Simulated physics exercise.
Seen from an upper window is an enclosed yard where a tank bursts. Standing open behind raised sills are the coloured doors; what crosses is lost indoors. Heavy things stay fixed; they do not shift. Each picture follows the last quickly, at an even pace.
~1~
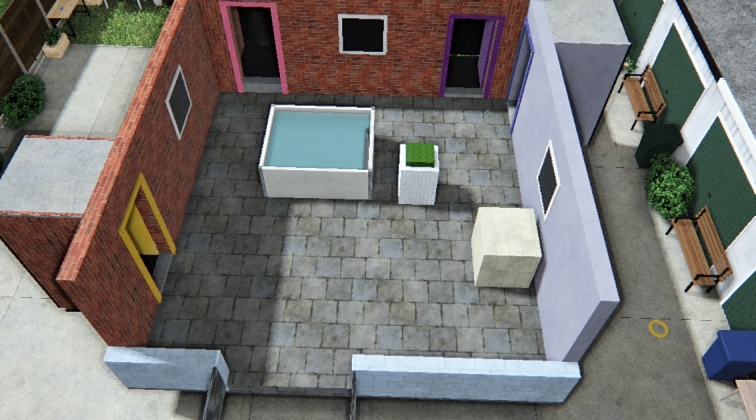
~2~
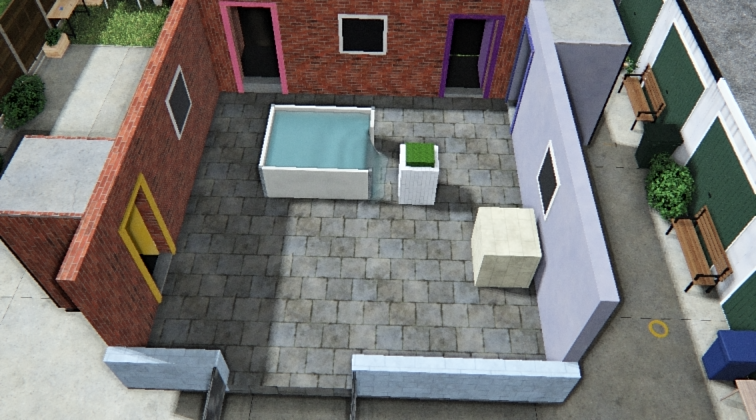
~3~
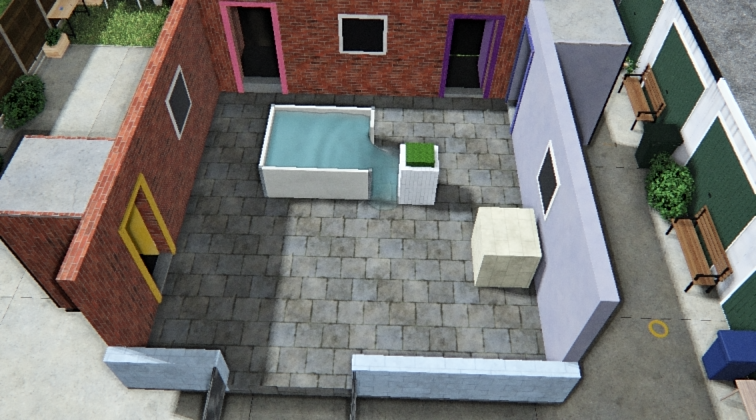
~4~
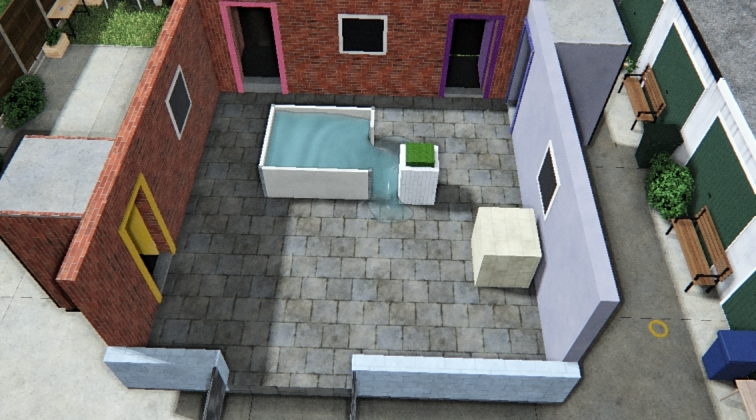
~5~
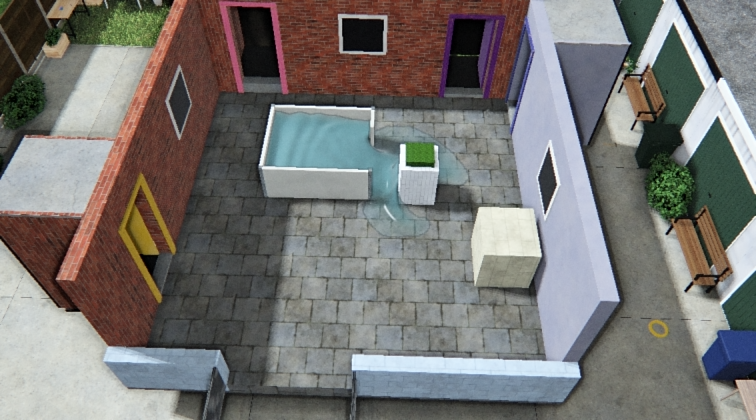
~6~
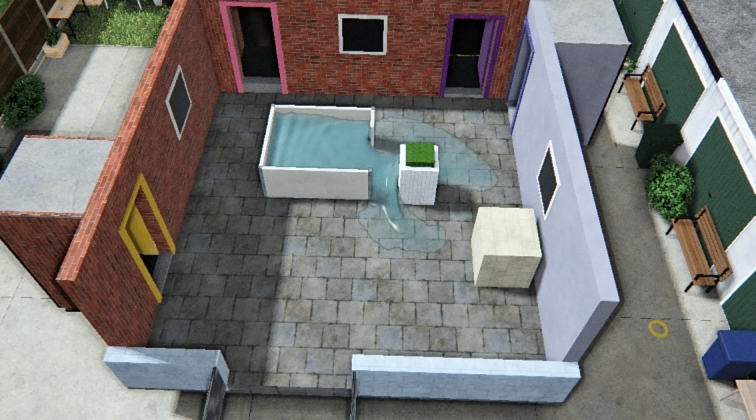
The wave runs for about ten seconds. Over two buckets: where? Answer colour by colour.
Blue door: Too much water. Pink door: Little enough water. Yellow door: Little enough water. Purple door: Too much water.
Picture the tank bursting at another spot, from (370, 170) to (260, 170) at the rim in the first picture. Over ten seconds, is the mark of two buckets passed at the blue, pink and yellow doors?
Result - blue: Short of the mark; pink: Short of the mark; yellow: Past the mark.
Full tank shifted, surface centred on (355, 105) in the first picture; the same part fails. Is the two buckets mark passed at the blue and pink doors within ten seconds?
The blue door overshoots the limit, while the pink door falls short.
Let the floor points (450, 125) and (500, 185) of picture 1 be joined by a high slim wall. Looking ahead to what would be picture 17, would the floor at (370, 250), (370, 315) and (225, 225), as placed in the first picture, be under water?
Results in order: Swamped / swamped / bone-dry.
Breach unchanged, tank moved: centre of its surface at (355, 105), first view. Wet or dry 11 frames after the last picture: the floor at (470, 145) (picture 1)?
Answer: Reached.
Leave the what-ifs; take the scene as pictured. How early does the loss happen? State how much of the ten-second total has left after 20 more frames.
Somewhere around 45 per cent, I'd say.
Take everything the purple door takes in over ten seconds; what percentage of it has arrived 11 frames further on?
My estimate is close to 5 per cent.
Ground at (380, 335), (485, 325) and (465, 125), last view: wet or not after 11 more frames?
In turn, the points end up soaked, soaked and soaked.
A moment on, water covers 30 % of the floor; the blue door wet at the sill, nothing in, the pink door not reached, the yellow door not reached, the purple door not reached.
Next, water covers 50 % of the floor; the blue door under two buckets in, the pink door not reached, the yellow door not reached, the purple door under two buckets in.
Then, water covers 55 % of the floor; the blue door over two buckets in, the pink door not reached, the yellow door not reached, the purple door over two buckets in.
Later, water covers 70 % of the floor; the blue door over two buckets in, the pink door wet at the sill, nothing in, the yellow door wet at the sill, nothing in, the purple door far over two buckets in.
In the end, water covers 95 % of the floor; the blue door over two buckets in, the pink door wet at the sill, nothing in, the yellow door wet at the sill, nothing in, the purple door far over two buckets in.
